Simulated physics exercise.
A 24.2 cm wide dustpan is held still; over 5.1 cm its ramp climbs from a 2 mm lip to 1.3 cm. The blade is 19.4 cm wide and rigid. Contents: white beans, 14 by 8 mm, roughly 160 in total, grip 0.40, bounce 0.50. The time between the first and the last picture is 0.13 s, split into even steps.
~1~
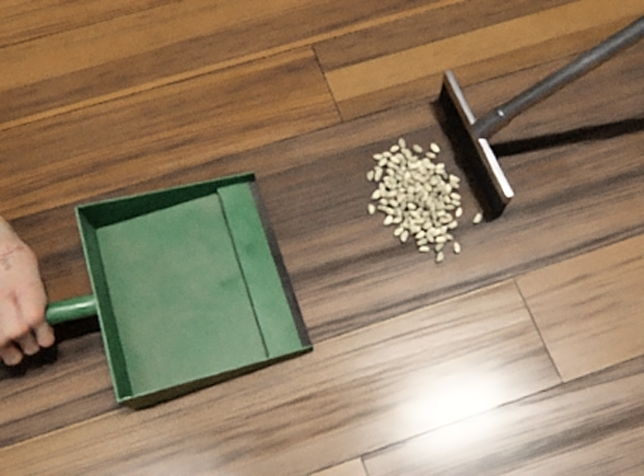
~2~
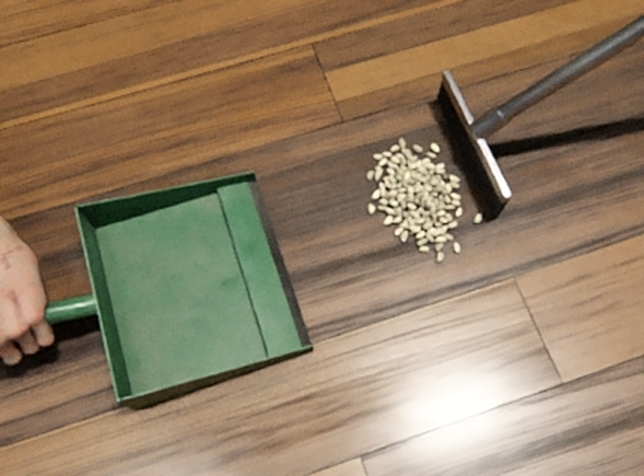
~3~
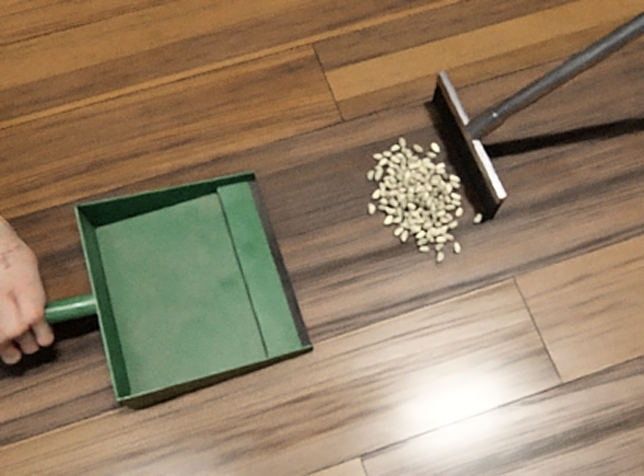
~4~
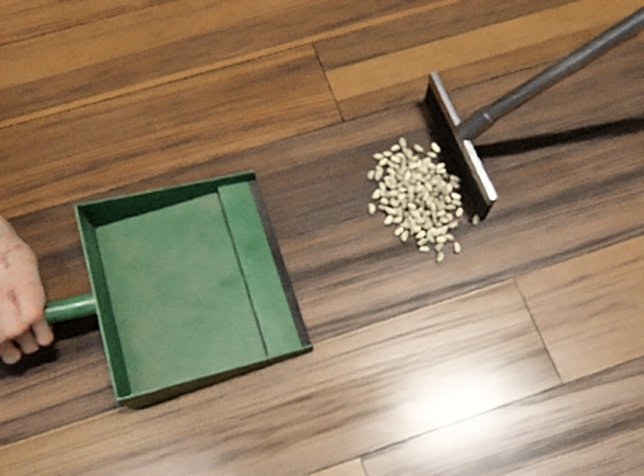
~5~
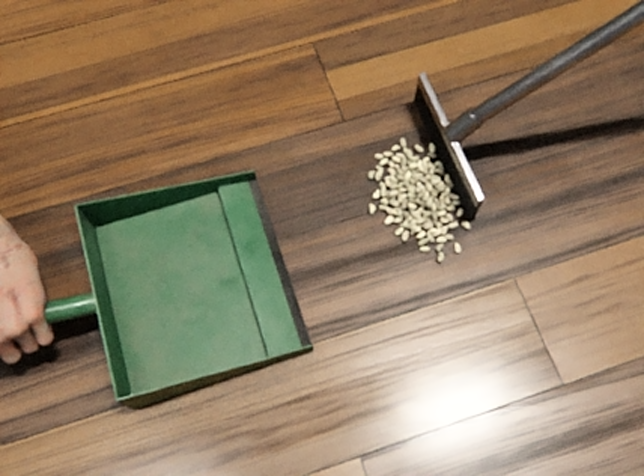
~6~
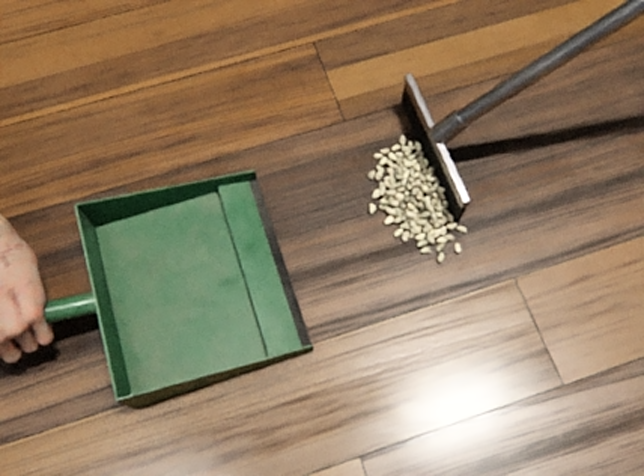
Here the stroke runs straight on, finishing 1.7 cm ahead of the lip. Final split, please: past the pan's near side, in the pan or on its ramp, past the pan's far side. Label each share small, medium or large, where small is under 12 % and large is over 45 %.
Near side: Small. Pan: Medium. Far side: Medium.
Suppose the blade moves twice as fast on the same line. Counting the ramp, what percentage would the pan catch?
Share: Near 50 %.
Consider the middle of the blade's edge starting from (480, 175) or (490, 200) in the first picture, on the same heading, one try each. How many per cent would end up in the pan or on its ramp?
Estimates: 50 percent and 50 percent.
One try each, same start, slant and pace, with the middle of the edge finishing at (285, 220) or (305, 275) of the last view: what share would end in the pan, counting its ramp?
Some 55 per cent on the first try, 50 per cent on the second.
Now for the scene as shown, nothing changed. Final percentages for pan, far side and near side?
Near side 0 %, pan 35 %, far side 15 %.
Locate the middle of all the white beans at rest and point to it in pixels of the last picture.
(268, 225).
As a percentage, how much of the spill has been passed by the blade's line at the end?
Some 20 per cent.
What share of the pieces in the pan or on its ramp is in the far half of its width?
Roughly 100 percent.
Then, 0.16 s after the last picture, middle of the blade 11 cm from the lip; 0 % over the lip, far side 10 %, near side 0 %.
Then, 0.26 s after the last picture, middle of the blade 5 cm from the lip; 0 % over the lip, far side 15 %, near side 0 %.
Then, 0.50 s after the last picture, middle of the blade 2 cm from the lip; 40 % over the lip, far side 15 %, near side 0 %.
In the end, near side 0 %, pan 35 %, far side 15 %, in front of the lip or behind the blade 45 %.
